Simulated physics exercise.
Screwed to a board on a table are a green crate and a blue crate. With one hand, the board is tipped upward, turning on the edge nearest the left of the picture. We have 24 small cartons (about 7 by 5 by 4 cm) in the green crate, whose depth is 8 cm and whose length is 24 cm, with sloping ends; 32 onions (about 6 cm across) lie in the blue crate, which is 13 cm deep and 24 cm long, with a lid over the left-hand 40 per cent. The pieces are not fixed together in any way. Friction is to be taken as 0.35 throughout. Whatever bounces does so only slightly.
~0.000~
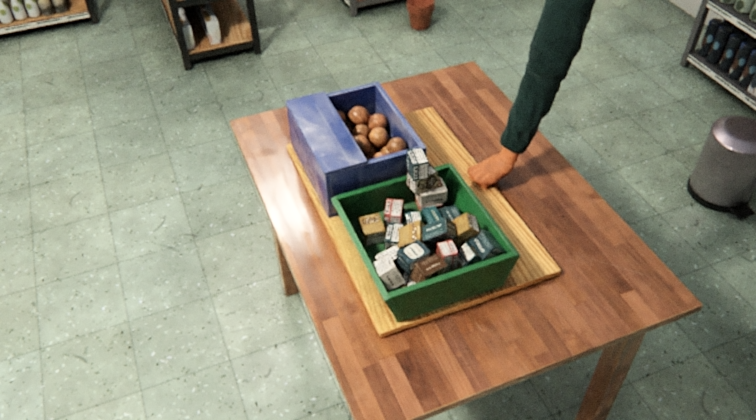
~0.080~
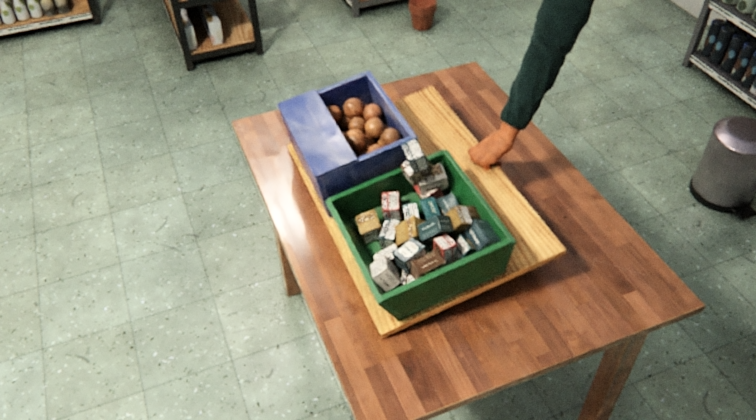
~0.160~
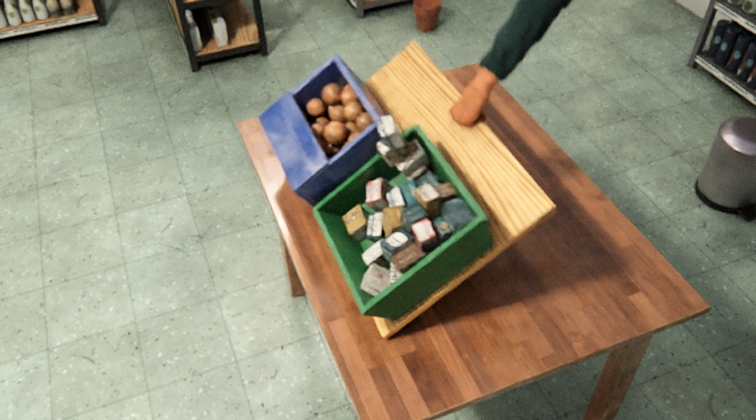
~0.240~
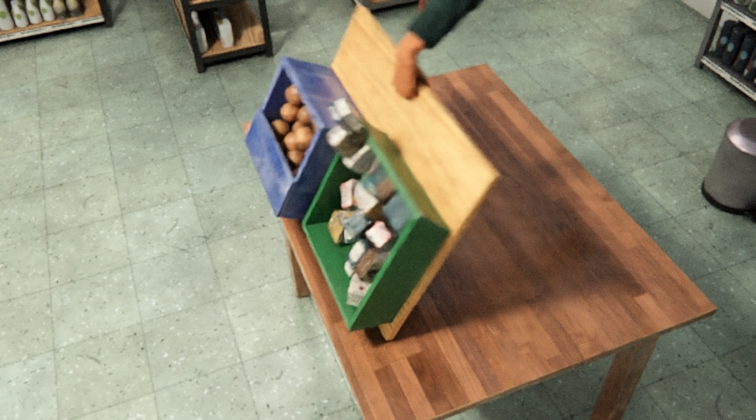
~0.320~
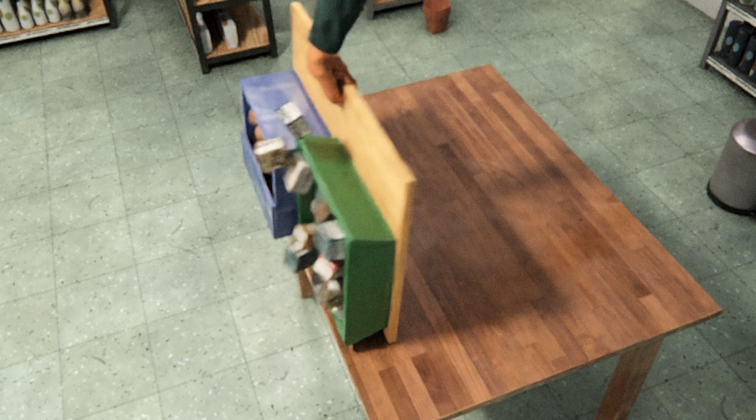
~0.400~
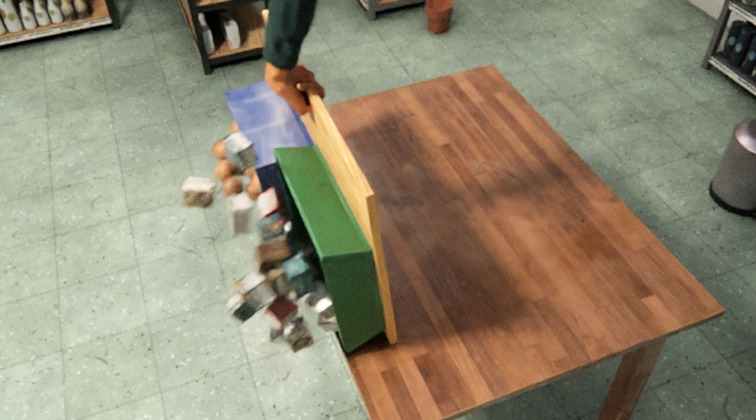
Hand tipping a board with green and blue crates up onto its left edge, small cartons and brown balls tumbling out leftward.
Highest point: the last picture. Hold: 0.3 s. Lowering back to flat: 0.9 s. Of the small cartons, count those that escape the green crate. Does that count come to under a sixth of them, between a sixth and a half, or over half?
Over half.
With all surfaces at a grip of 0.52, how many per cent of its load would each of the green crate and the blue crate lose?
Green crate 100, blue crate 40 per cent.
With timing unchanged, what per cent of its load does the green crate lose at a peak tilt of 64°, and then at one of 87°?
50 %, then 100 %.
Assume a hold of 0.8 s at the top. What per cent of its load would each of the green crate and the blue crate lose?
Green crate 100%, blue crate 40%.
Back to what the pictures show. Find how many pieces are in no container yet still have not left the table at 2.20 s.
Tally: Some 0.
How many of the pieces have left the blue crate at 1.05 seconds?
Out by then, roughly: Blue crate 12.
After 0.69 s, tilt 95°; the green crate is down by 24 of 24 and the blue crate is down by 12 of 32.
After 1.05 s, tilt 63°; the green crate is down by 24 of 24 and the blue crate is down by 12 of 32.
After 1.55 s, tilt 1°; the green crate is down by 24 of 24 and the blue crate is down by 12 of 32.
When it is over (at 2.20 s), the green crate is down by 24 of 24 and the blue crate is down by 12 of 32. Asked share, 24 of 24, 100 per cent.
